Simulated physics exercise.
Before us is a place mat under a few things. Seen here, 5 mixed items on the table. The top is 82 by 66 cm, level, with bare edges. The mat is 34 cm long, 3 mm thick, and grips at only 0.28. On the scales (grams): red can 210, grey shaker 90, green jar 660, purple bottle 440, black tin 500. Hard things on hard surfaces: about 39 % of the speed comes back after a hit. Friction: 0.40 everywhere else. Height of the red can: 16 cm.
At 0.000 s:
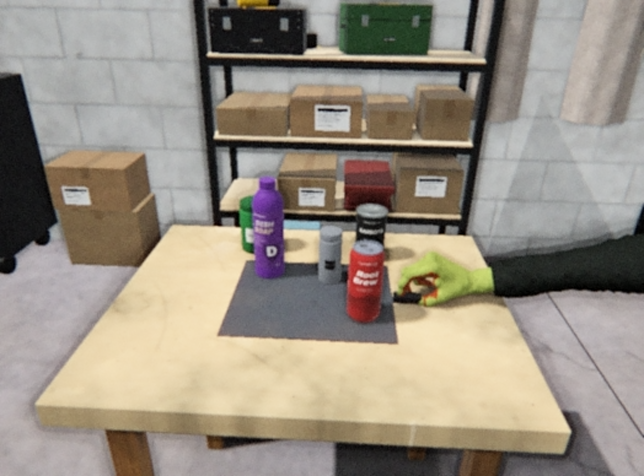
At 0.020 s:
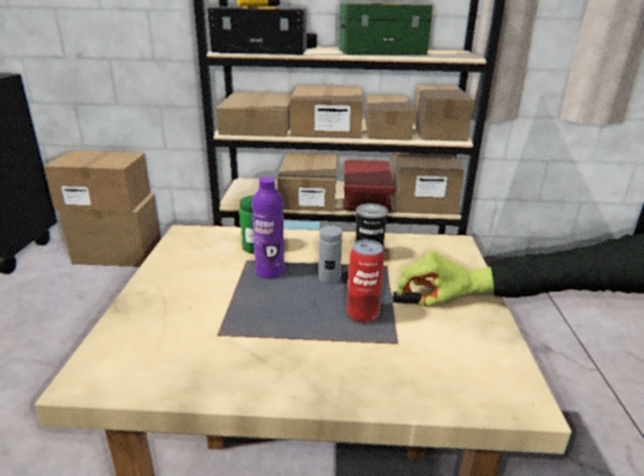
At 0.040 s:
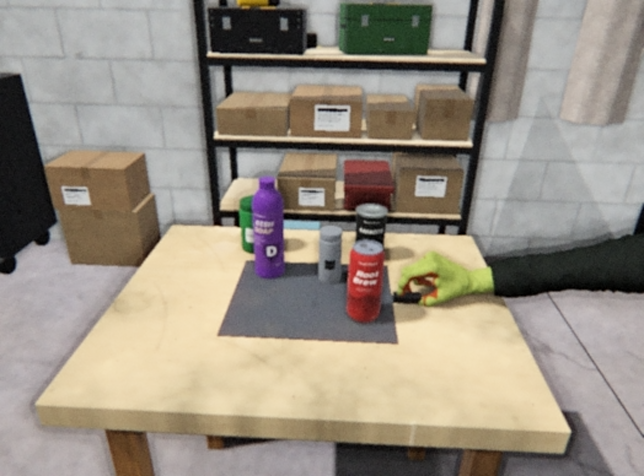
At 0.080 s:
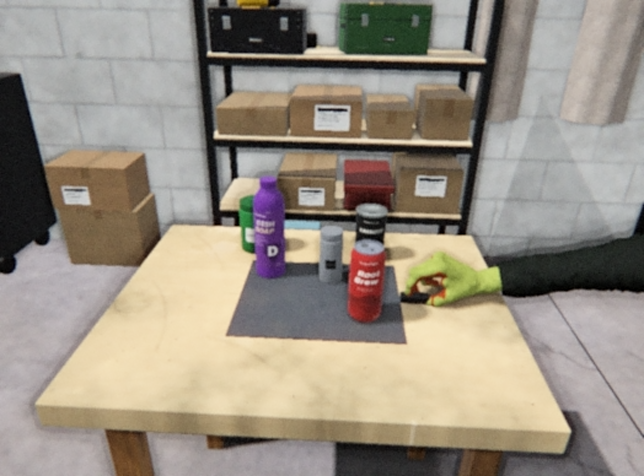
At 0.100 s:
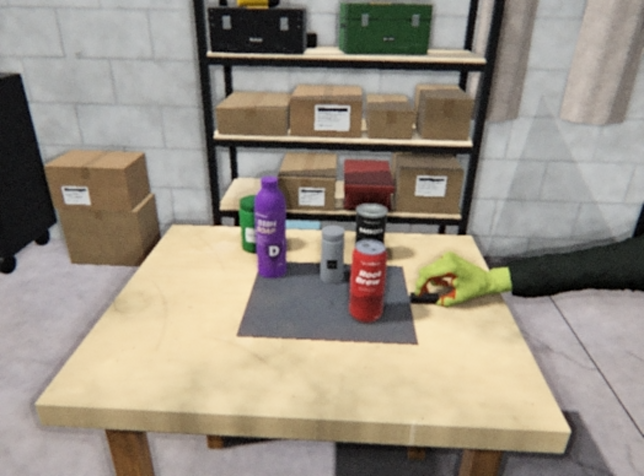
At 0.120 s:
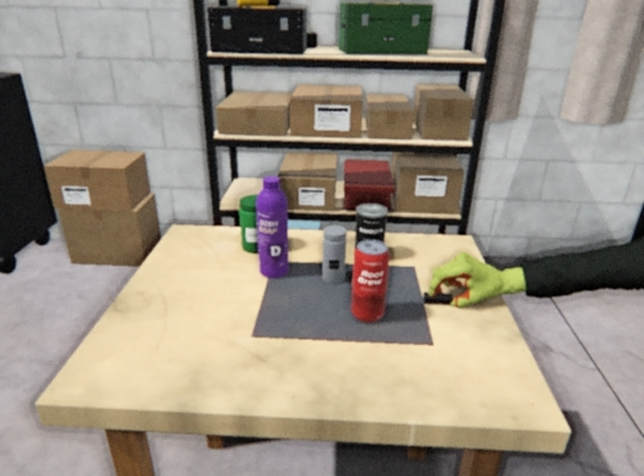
A gloved yellow-green hand grips the right edge of a dark grey mat on a pale wooden table, seen from a fixed, slightly raised view before shelves of boxes. A red can stands in front, with a purple bottle left, a grey shaker between, and a green jar and black tin behind. After staying still, the hand draws the mat slightly rightward, while the items barely shift.
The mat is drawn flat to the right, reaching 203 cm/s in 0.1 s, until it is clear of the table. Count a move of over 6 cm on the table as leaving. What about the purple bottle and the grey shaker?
The purple bottle stays put and the grey shaker leaves its spot.
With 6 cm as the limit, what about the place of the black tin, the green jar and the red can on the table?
The black tin stays put; the green jar stays put; the red can gets shifted.
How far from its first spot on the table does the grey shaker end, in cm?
About 16 cm.
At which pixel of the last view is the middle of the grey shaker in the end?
Around (402, 273).
By 0.32 s, 47 cm of pull; grey shaker tilted 17° near (366, 255); purple bottle tilted 7° near (286, 228); red can 10 cm from its spot.
By 0.52 s, 85 cm of pull; grey shaker tilted 74° near (391, 266); purple bottle tilted 5° near (275, 228); red can tilted 49°.
When it is over (2.2 s), lying over on the table, red can and grey shaker; the other 3 within 6 cm of the start. End places, in pixels of the last picture, purple bottle near (279, 229), grey shaker near (402, 273).
